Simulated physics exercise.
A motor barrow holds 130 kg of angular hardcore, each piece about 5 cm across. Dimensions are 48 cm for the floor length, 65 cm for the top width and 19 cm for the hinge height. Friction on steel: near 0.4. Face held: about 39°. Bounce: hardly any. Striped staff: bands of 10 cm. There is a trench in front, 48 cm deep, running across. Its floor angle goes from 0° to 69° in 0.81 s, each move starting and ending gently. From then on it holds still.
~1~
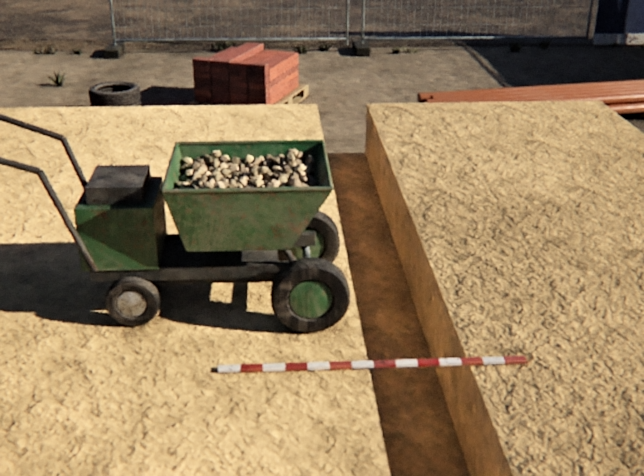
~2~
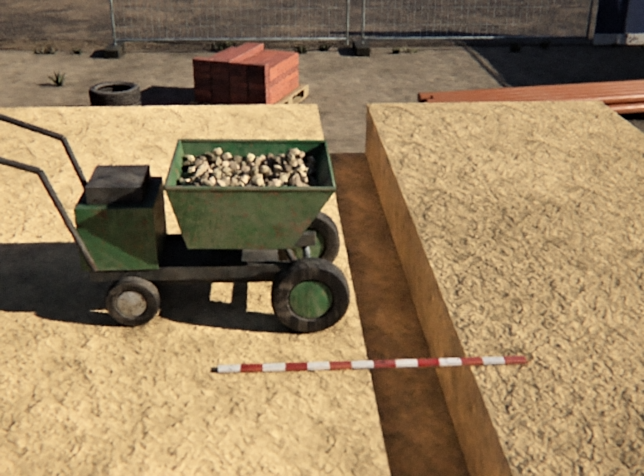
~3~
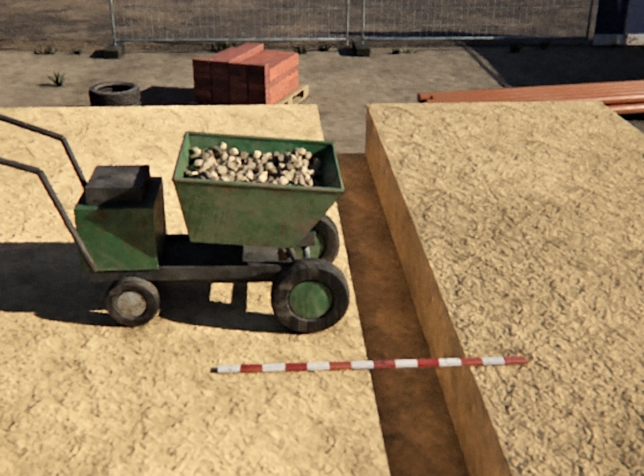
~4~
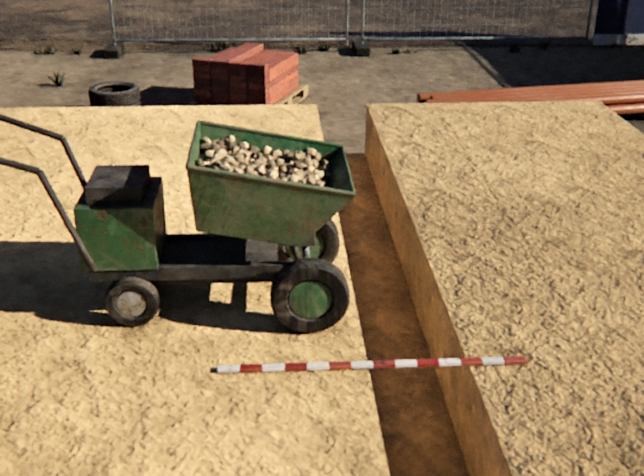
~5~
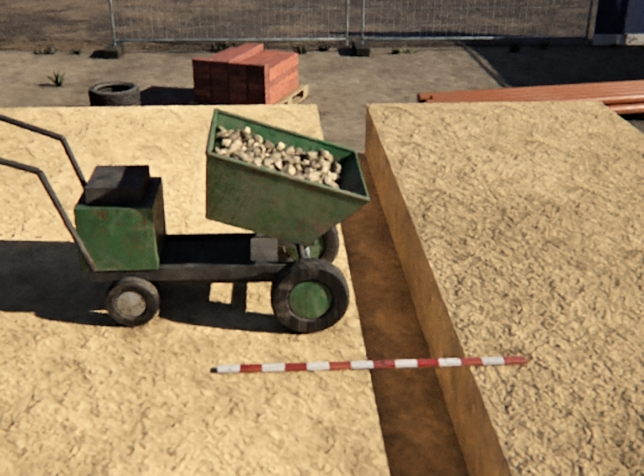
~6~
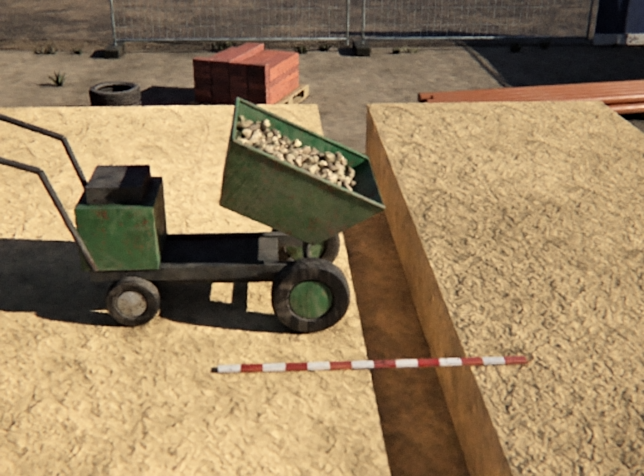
A green motor barrow loaded with pale stones stood beside a trench, and its skip slowly tilted forward to the right, its back end rising while the wheels stayed put and the stones remained inside.
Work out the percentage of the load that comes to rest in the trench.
It works out at about 18 per cent of the load.
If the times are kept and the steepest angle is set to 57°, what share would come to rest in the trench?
Around 10 per cent would finish in the trench.
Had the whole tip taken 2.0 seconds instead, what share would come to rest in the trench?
Roughly 25% would finish there.
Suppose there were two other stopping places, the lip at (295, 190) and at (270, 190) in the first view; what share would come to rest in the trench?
Around 40% for the first place and 50% for the second.
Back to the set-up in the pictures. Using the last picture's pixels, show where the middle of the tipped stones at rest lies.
The tipped stones centre close to (466, 292).
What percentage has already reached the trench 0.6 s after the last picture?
About 5 per cent by then.
Then, 0.3 s after the last picture the floor is at 58°, 100 % in the skip; the foremost stones are at (406, 217).
Then, 0.6 s after the last picture the floor is at 69°, 84 % in the skip, 5 % in the trench, 12 % past the trench; the foremost stones are at (493, 302).
Then, 0.9 s after the last picture the floor is at 69°, 58 % in the skip, 9 % in the trench, 33 % past the trench; the foremost stones are at (567, 286).
Then, 2.9 s after the last picture the floor is at 69°, 48 % in the skip, 18 % in the trench, 33 % past the trench; the foremost stones are at (595, 272).
